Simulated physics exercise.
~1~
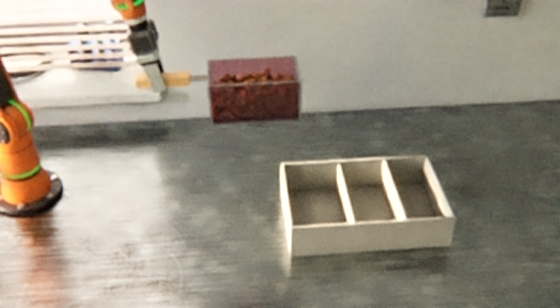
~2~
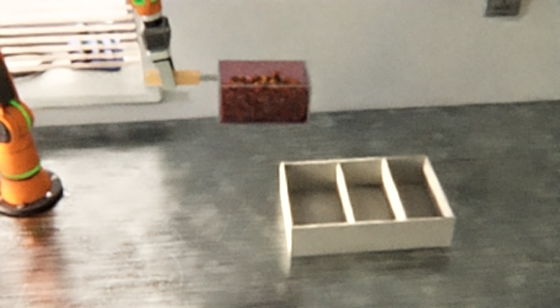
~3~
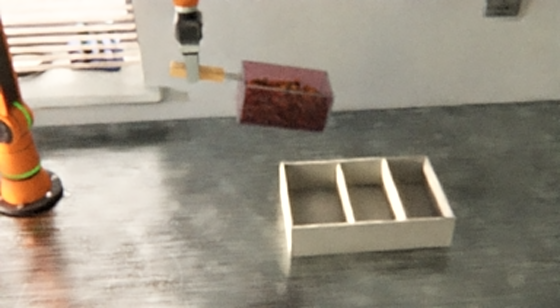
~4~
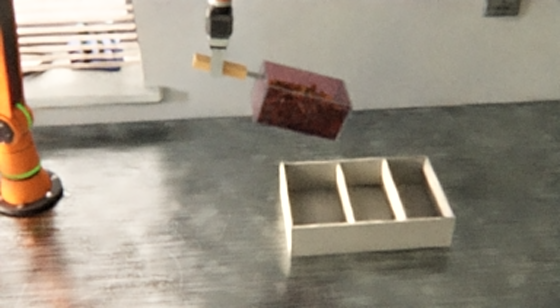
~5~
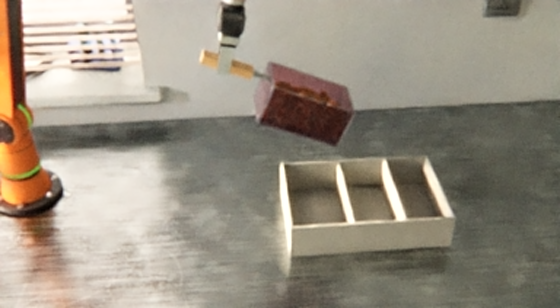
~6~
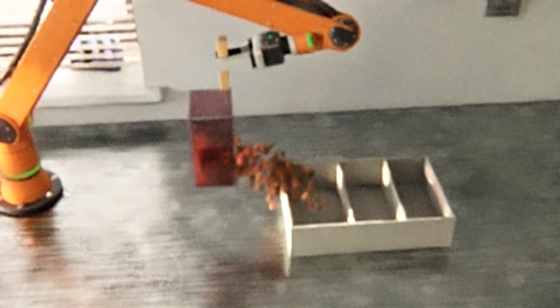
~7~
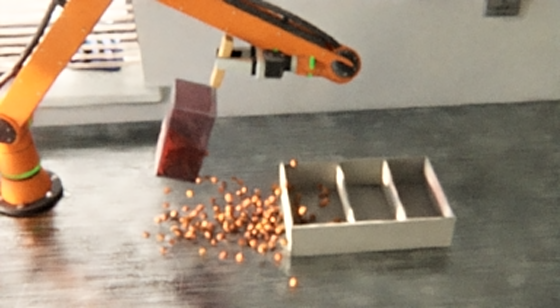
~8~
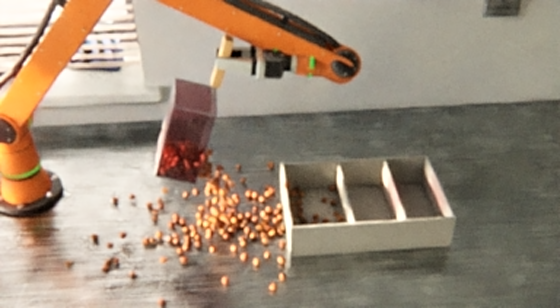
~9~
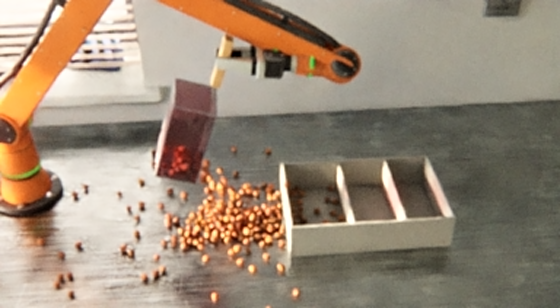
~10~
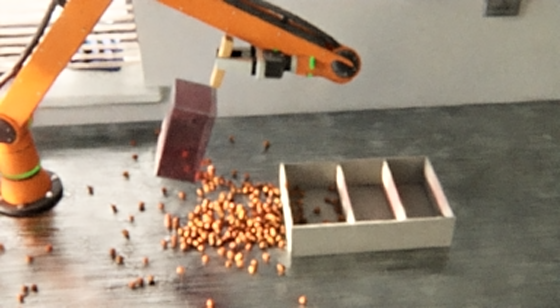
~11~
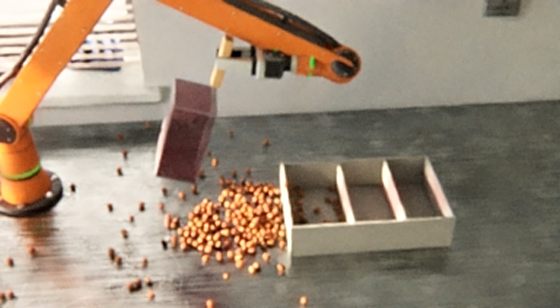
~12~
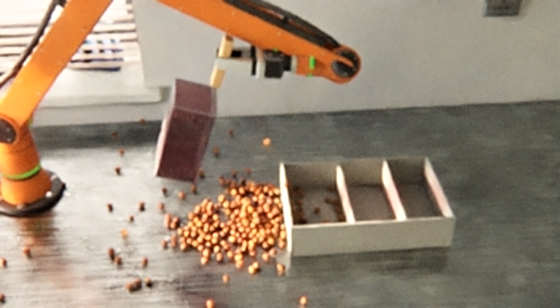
An orange robot arm tips a box of hazelnuts, spilling most beside the divided crate.
